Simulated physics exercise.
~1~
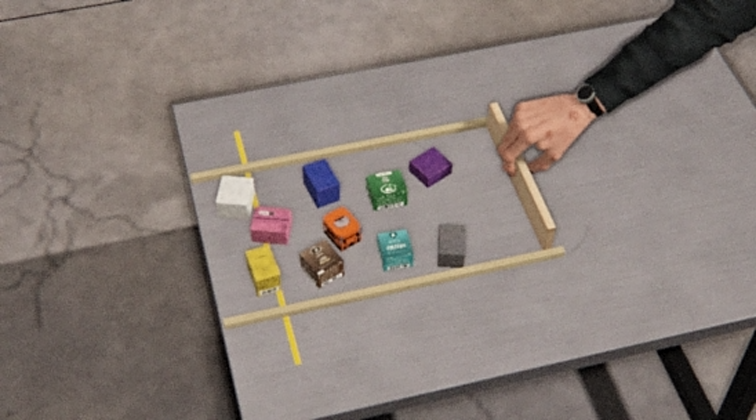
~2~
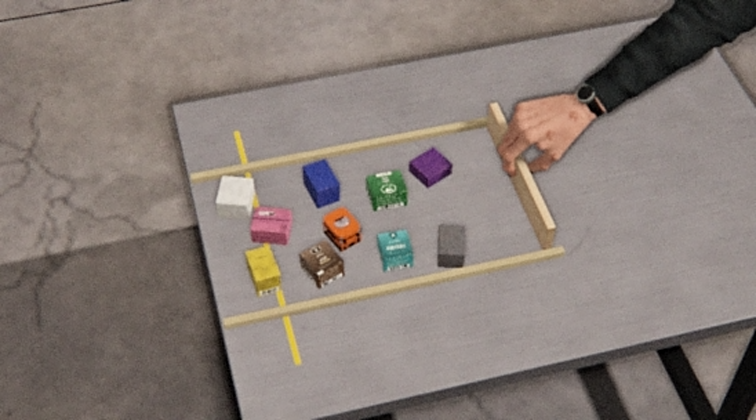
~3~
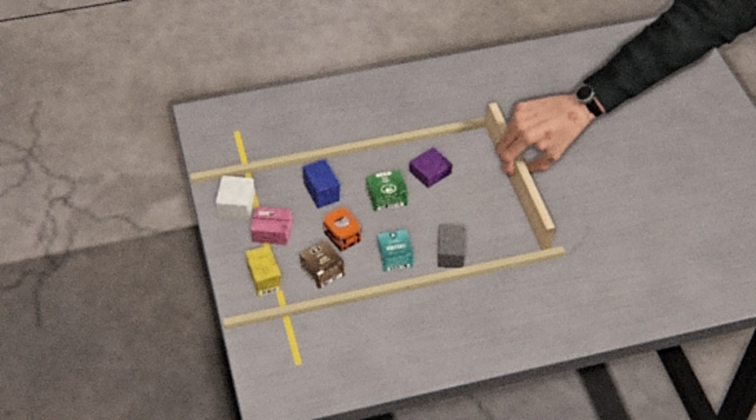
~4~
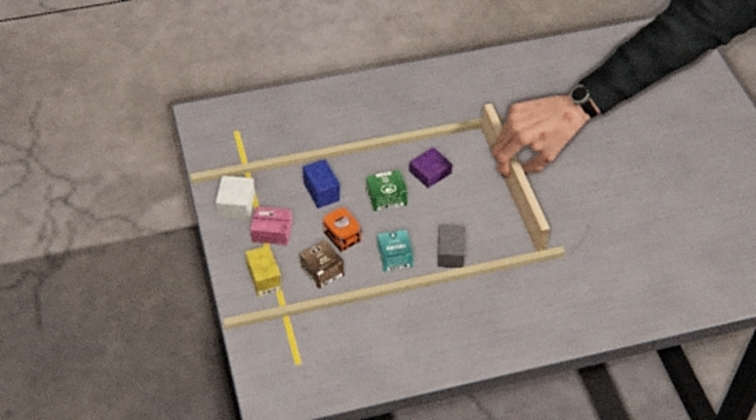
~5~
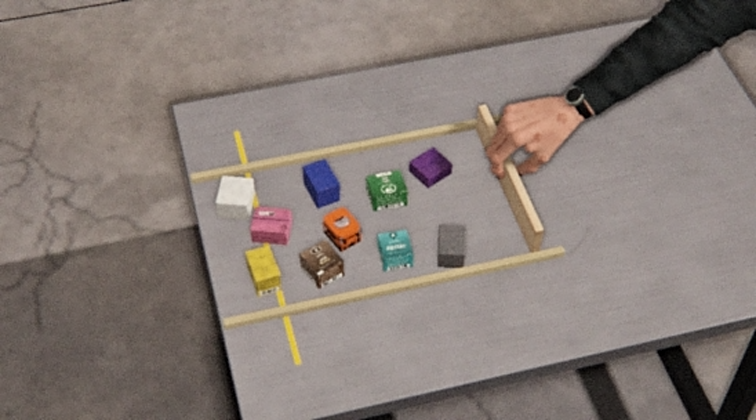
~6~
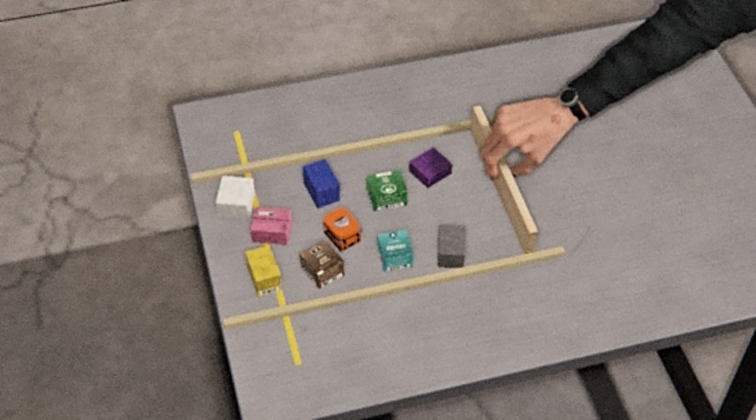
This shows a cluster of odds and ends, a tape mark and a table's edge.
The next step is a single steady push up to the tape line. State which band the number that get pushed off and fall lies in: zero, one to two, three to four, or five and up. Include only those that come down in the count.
The number of pieces cleared off the edge is going to be three or four exactly.
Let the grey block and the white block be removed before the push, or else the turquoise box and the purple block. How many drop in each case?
The count is 1 in one try and 1 in the other, in that order.
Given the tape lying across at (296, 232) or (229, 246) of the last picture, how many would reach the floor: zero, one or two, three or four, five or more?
Counts by place: Either one or two, then 5 or more.
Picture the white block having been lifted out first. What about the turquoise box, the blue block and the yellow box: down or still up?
Turquoise box: Still there. Blue block: Still there. Yellow box: Over the edge.
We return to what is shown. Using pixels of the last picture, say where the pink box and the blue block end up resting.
The pink box comes to rest close to (214, 239), while the blue block rests close to (210, 206).
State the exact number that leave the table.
Result - number fallen: 3.
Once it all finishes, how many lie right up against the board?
It's 4 of them.
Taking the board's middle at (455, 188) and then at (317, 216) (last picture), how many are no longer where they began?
The counts are 1 and 10.
Early on, none off yet; white block at rest near (236, 198); yellow box at rest near (264, 271); pink box at rest near (271, 226).
Finally, the number that fall off is three or four; lost, brown box, yellow box and white block.
